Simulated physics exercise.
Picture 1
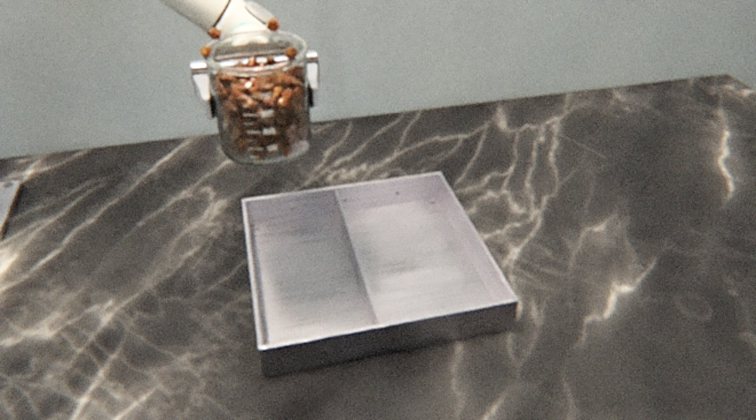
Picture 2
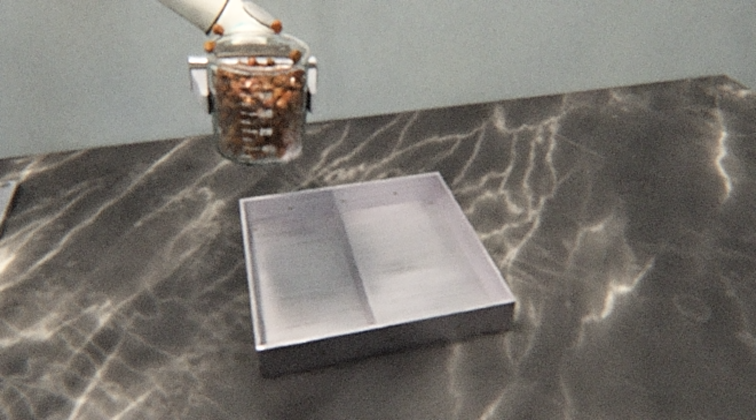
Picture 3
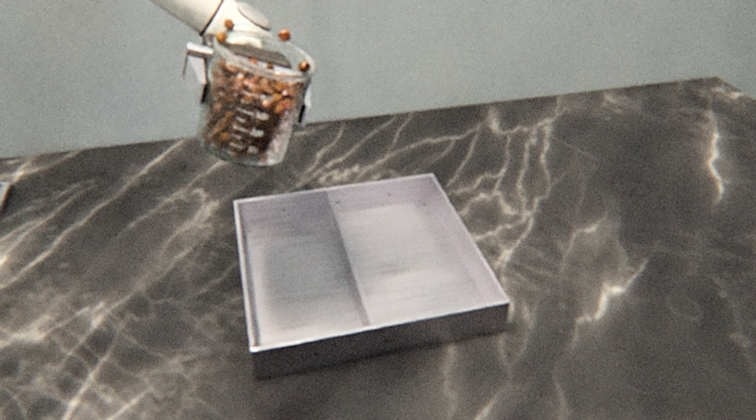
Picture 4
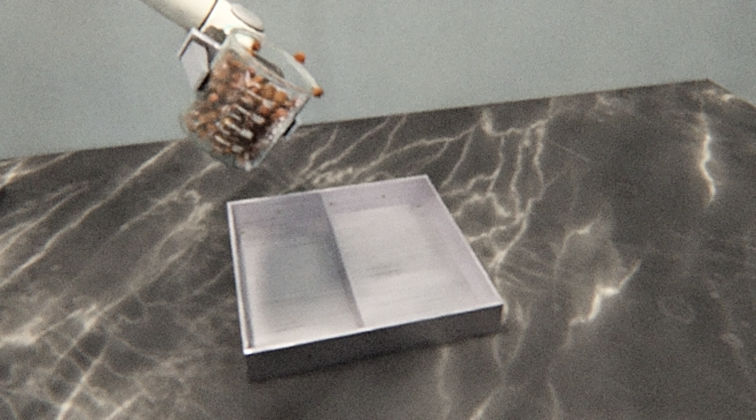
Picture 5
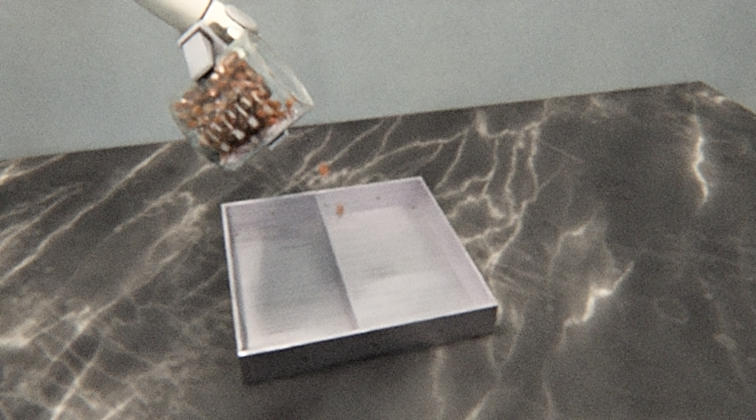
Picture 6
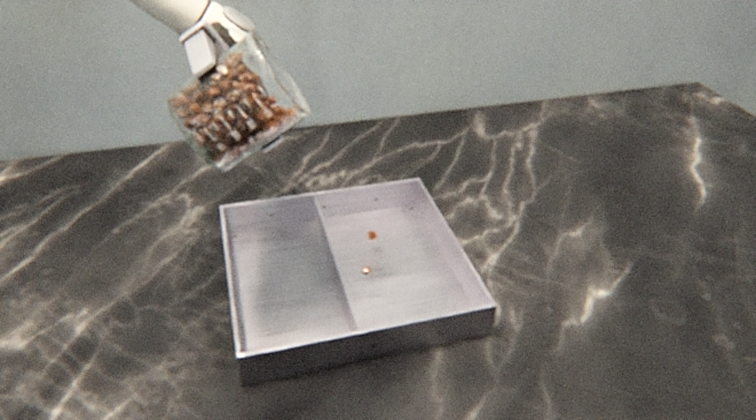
Clear beaker of brown pellets tilting steadily in a robot arm's grip above a divided tray, two pellets dropping into it.
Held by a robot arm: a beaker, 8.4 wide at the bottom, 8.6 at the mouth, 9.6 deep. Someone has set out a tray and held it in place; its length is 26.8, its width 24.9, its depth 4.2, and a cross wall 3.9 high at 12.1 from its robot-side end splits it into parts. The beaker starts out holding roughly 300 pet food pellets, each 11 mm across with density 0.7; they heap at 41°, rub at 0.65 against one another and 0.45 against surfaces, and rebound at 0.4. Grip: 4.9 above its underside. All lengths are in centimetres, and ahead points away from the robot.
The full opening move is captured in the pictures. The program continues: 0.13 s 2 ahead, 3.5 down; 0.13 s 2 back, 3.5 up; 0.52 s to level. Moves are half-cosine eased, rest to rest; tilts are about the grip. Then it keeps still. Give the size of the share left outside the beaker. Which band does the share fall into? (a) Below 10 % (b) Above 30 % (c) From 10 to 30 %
(a) Below 10 %.
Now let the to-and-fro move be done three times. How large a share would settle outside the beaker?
It would come to about 0 %.
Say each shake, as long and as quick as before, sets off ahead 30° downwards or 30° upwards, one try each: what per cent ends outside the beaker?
You'd get some 5 per cent with the first setting and some 10 per cent with the second.
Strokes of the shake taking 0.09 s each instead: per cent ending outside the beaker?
In that case it would be near 0 percent.
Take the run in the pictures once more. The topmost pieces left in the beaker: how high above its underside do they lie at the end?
About 9.0 cm.
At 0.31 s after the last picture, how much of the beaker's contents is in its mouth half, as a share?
Around 40 percent.
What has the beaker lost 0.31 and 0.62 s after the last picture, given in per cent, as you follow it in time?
Around 0 % and around 0 %.
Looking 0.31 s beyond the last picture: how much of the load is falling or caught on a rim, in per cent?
0 %.
Then, 0.31 s after the last picture, tilted 57° forward, highest piece 29 above the table; 303 in the beaker, 2 in the far-side part.
Then, 0.62 s after the last picture, tilted 12° forward, highest piece 29 above the table; 303 in the beaker, 2 in the far-side part.
Then, 0.98 s after the last picture, level, highest piece 29 above the table; 303 in the beaker, 2 in the far-side part.
Then, 2.03 s after the last picture, level, highest piece 29 above the table; 303 in the beaker, 2 in the far-side part.
Final count, 303 in the beaker, 2 in the far-side part. That is 1 % outside the beaker.
